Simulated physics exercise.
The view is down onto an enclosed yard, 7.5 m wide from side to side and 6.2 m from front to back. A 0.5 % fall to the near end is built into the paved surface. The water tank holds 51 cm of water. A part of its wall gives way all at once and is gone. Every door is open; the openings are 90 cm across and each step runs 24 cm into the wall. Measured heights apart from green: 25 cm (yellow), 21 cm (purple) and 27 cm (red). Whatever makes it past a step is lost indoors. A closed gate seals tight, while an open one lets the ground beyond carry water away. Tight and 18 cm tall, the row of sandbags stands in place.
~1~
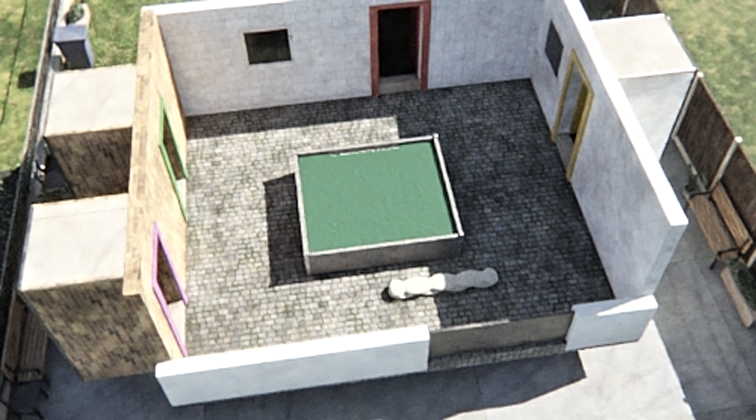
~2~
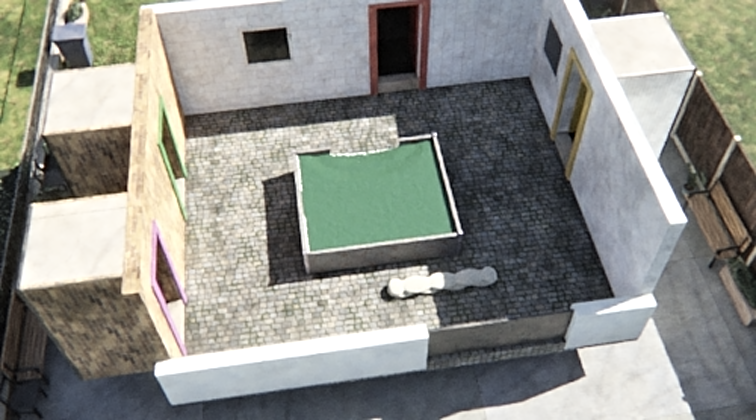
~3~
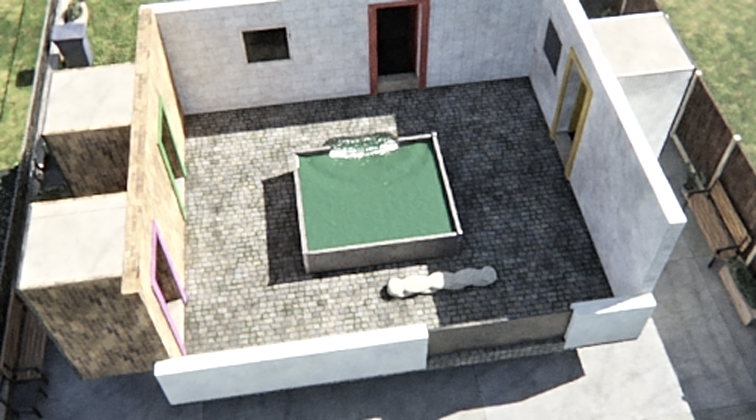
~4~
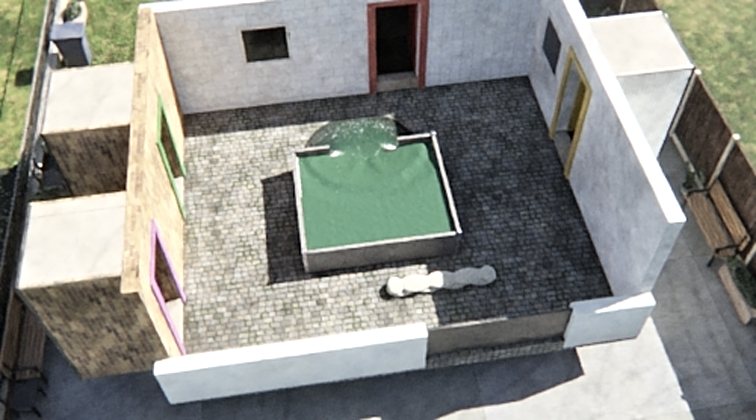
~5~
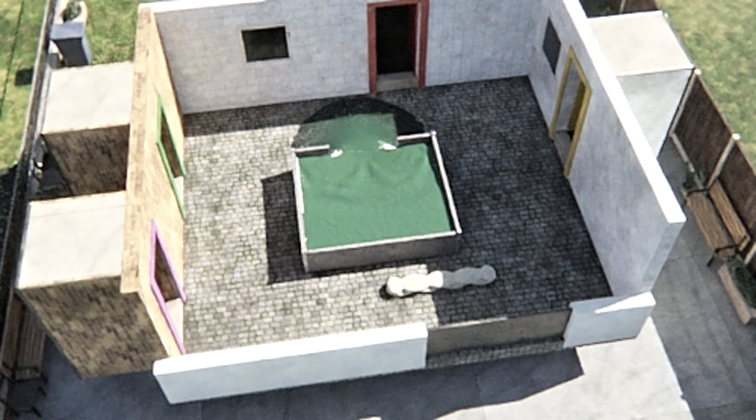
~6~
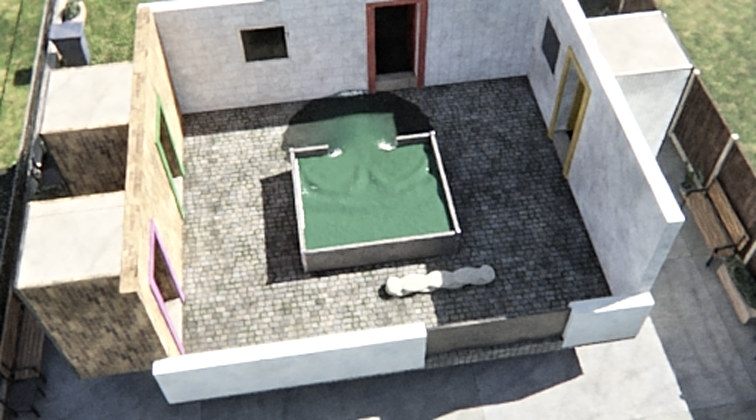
Green water fills a raised rectangular tank in the middle of a walled, stone-paved yard, seen from a fixed viewpoint high above. White walls with a red-edged door at the back and a yellow-edged one at right face a brown wall with green and purple surrounds, while pale sandbags lie in front. The tank's far wall opens, and water pours through, foaming, then fans across the paving behind as ripples cross the tank.
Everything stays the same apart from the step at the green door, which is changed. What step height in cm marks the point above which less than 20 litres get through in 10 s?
The point is around 6.5 cm.
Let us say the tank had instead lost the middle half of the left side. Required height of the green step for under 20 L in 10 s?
Some 21 cm.
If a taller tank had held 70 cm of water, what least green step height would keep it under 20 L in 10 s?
Then a height close to 9.5 cm.
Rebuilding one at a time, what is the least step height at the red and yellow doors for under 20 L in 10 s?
Roughly 22 cm for the red door and roughly 5.5 cm for the yellow door.
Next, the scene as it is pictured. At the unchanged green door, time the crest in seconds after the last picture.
It peaks around 3.5 s.
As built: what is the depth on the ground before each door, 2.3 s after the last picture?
Lab note, cm: Yellow 1; purple 0; green 4; red 23.
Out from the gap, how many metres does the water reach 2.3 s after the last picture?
Around 4.2 m out.
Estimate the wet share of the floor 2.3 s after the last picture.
Roughly 30 percent of the floor.
Then, 0.7 s after the last picture water covers 15 % of the floor, deepest (34 cm) near (352, 97); it has not reached the green door.
Then, 2.3 s after the last picture water covers 30 % of the floor, deepest (29 cm) near (344, 98); 4 cm at the green door, 0 litres in over its 7 cm step.
Then, 9.3 s after the last picture water covers 95 % of the floor, deepest (16 cm) near (462, 342); 6 cm at the green door, 14 litres in over its 7 cm step.
At the green door as built, the water peaked near 10 cm, 3.7 s after the last picture.
With a step of 5.5 cm, 29 litres would have come in within the 10 s; with 7.5 cm, 11 litres. So under 20 litres takes about 6.5 cm.
